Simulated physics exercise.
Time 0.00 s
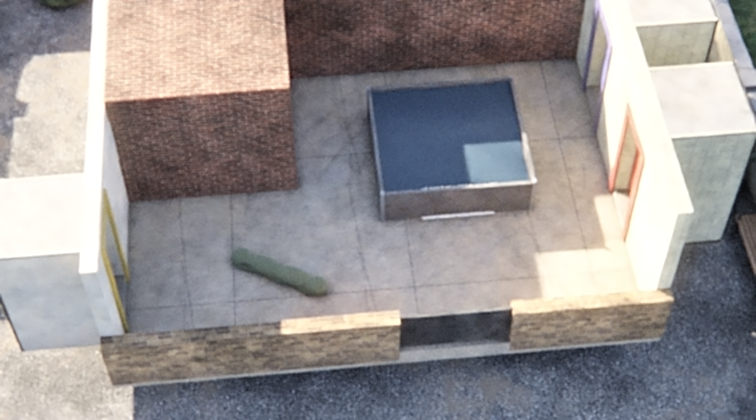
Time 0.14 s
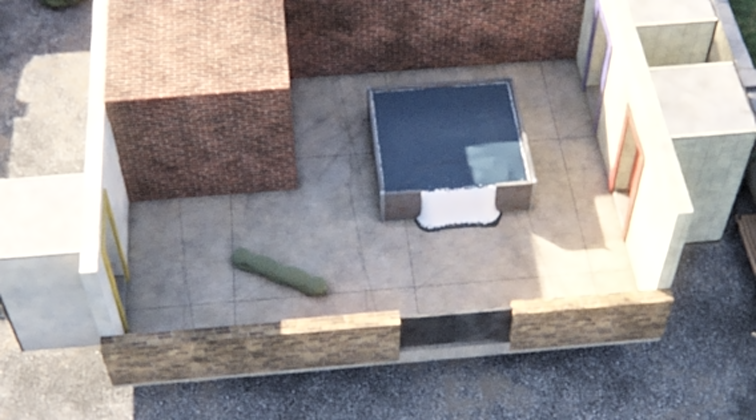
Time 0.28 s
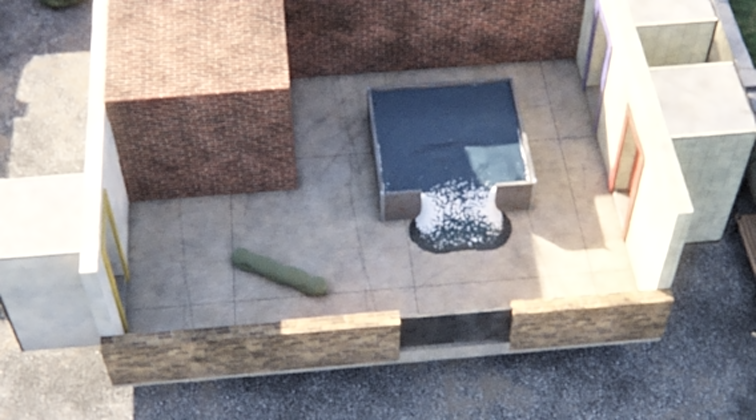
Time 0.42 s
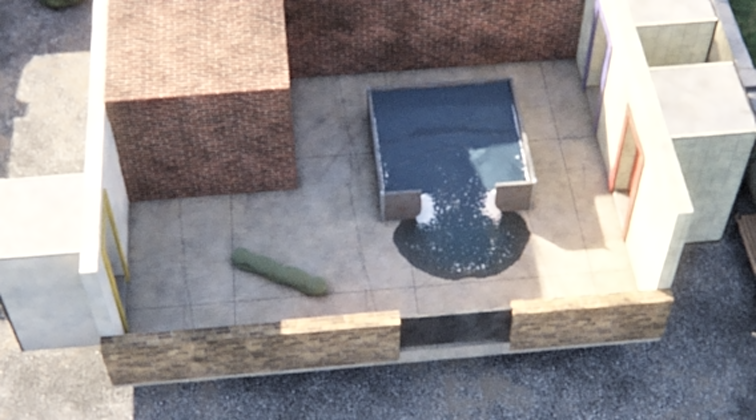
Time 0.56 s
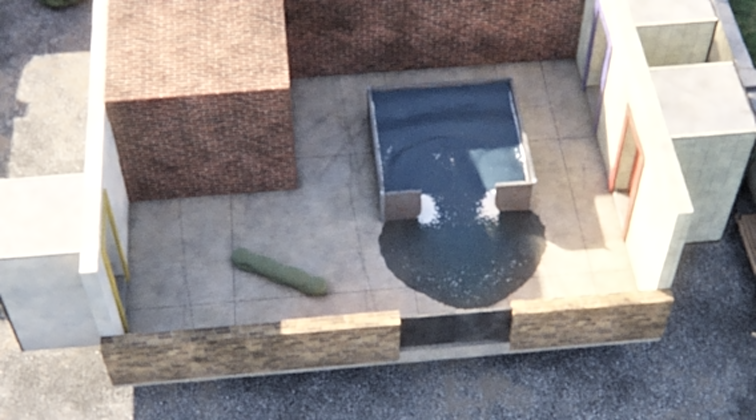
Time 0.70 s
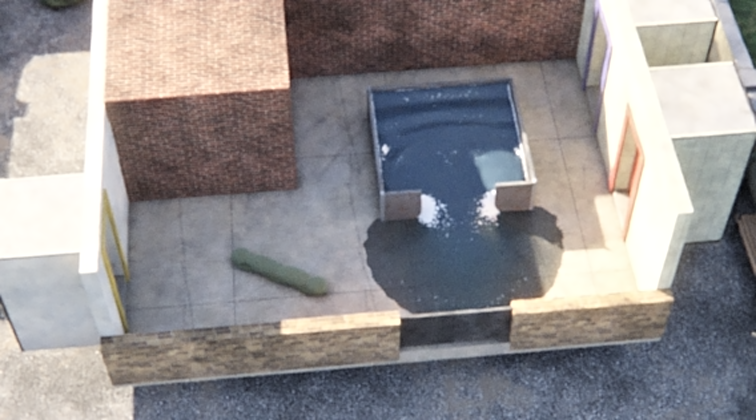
In a walled yard, water bursts from an open tank and spreads across the floor.
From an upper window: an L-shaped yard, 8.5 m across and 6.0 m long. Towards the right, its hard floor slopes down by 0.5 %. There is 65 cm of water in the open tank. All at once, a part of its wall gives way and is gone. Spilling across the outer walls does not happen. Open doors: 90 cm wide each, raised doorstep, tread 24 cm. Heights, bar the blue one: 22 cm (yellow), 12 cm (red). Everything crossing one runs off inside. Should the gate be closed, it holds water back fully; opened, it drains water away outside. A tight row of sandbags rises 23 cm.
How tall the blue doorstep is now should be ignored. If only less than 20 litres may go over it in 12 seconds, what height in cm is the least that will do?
It needs to be about 12.5 cm high.
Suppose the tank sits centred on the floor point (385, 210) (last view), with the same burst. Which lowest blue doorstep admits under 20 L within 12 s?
7.5 cm, give or take.
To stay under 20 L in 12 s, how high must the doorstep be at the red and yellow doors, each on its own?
Roughly 7.5 cm for the red door and roughly 13.0 cm for the yellow door.
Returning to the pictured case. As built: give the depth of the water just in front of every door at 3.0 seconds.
Yellow door: 2 cm; red door: 7 cm; blue door: 0 cm.
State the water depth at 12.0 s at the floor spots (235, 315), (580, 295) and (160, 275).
Approx. 8 / 10 / 8 cm.
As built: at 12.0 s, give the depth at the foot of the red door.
7.5 cm.
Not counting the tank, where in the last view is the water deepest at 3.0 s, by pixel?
At about (634, 319).
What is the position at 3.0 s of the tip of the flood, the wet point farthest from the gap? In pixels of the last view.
In the last picture, around (126, 362).
After 1.4 s water covers 20 % of the floor, deepest (40 cm) near (462, 219); it has not reached the blue door.
After 3.0 s water covers 45 % of the floor, deepest (38 cm) near (634, 319); it has not reached the blue door.
After 12.0 s water covers 95 % of the floor, deepest (16 cm) near (411, 93); 13 cm at the blue door, 0 litres in over its 18 cm doorstep.
At the blue door as built, the water arrived by 3.5 s and peaked near 18 cm at 7.6 s.
Run again over the same 12 s with other heights there, 41 litres in over 11 cm, 5 litres over 15 cm. The limit of 20 litres is kept from about 12.5 cm up.
